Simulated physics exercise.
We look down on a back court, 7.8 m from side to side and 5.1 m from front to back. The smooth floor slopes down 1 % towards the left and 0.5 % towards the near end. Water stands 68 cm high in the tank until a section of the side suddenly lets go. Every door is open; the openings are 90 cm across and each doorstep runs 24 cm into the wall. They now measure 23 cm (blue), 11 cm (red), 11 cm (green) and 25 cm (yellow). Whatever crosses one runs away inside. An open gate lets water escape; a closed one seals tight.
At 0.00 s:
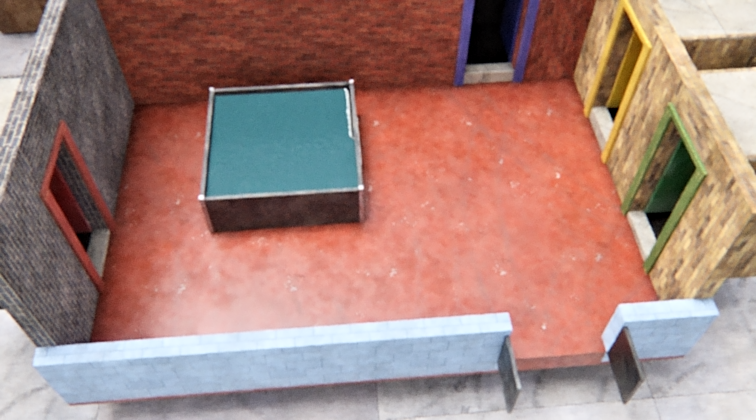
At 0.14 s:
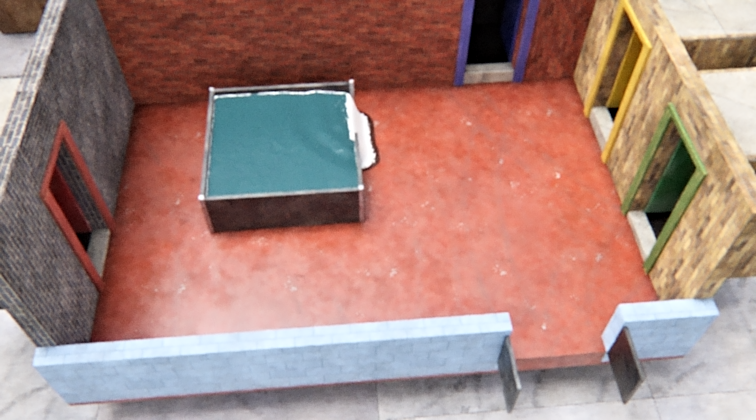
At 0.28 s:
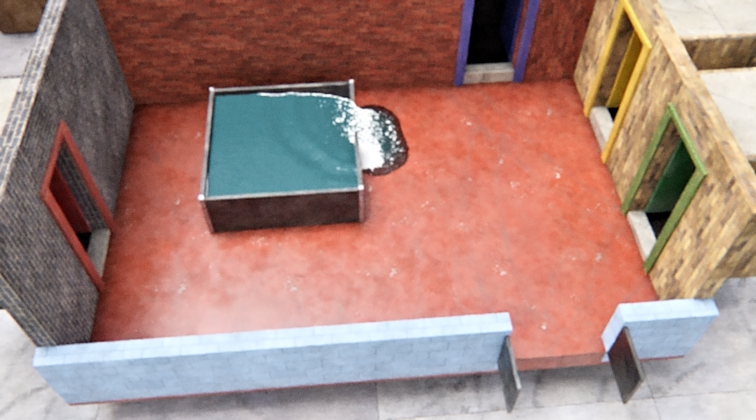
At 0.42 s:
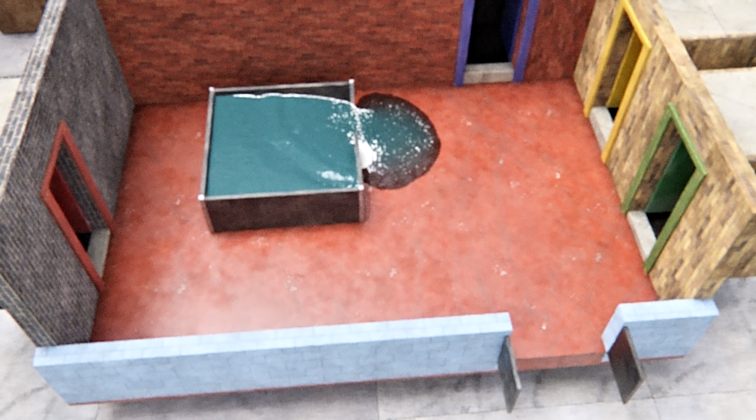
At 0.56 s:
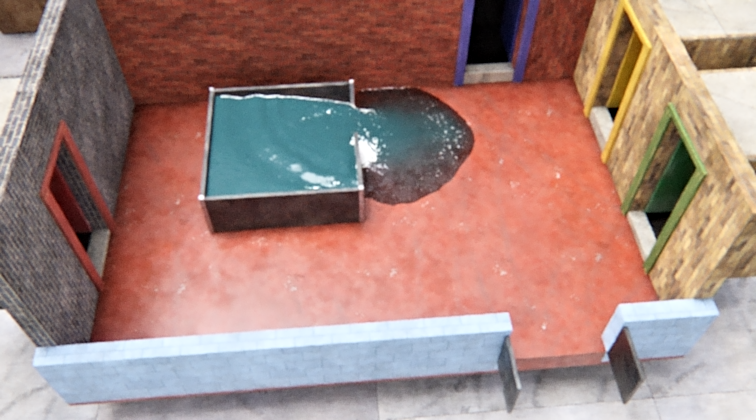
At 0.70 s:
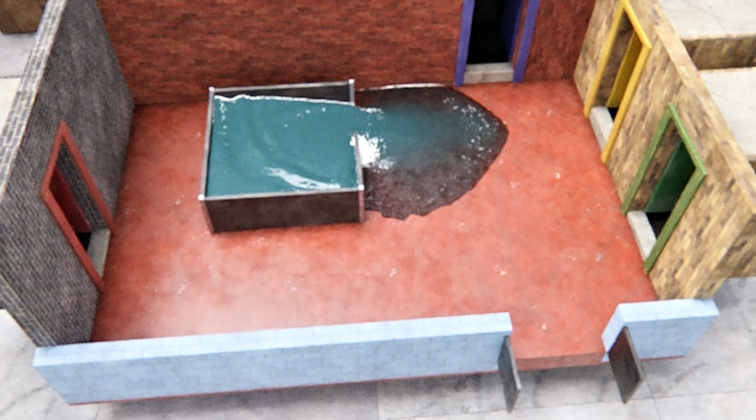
Water burst out of the right side of a square tank in a red-floored courtyard, foaming at the gap, then spread rightward across the floor in a widening dark pool.
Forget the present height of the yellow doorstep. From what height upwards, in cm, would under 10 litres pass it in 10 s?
Close to 26 cm is just enough.
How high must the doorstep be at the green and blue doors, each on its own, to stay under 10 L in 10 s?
Roughly 11.5 cm at green and 17 cm at blue.
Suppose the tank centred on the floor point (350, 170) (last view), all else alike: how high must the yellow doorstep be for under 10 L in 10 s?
Then roughly 30 cm.
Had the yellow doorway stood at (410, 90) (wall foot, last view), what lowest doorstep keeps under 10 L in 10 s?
About 22 cm.
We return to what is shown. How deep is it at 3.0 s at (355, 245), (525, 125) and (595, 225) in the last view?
About 0, 8 and 16 cm.
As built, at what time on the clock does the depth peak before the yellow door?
Around 2.4 s.
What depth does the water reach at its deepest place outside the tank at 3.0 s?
Up to some 34 cm.
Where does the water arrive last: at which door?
The red one.
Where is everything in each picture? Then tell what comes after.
The first frame shows still water, 68 cm deep, in the tank at (283, 140); the yellow door at (612, 91) is dry.
In the second frame, the gap is at (353, 129), the front 0.3 m out at (376, 157); the back of the tank holds 68 cm.
In the third frame, the front is at (402, 158), 0.8 m from the gap at (353, 131); 0.9 m2 of floor is wet, 68 cm left at the back.
In the fourth frame, water pours out at (353, 133) and has run 1.4 m, to (436, 145); about 8 cm deep outside, 68 cm at the back.
In the fifth frame, water pours out at (353, 133) and has run 1.9 m, to (468, 142); about 6 cm deep outside, 68 cm at the back.
In the sixth frame, the gap is at (353, 133), the front 2.5 m out at (502, 132); the back of the tank holds 67 cm; the yellow door at (612, 91), 4.1 m from the gap, is still 1.6 m from the nearest water.
After 1.4 s water covers 30 % of the floor, deepest (36 cm) near (366, 136); 17 cm at the yellow door, 0 litres in over its 25 cm doorstep.
After 3.0 s water covers 40 % of the floor, deepest (34 cm) near (559, 101); 28 cm at the yellow door, 8 litres in over its 25 cm doorstep.
After 10.0 s water covers 90 % of the floor, deepest (14 cm) near (99, 375); 6 cm at the yellow door, 13 litres in over its 25 cm doorstep.
At the yellow door as built, the water arrived by 1.2 s and peaked near 32 cm at 2.4 s.
With a doorstep of 22.5 cm, 25 litres would have come in within the 10 s; with 30 cm, 2 litres. So under 10 litres takes about 26 cm.
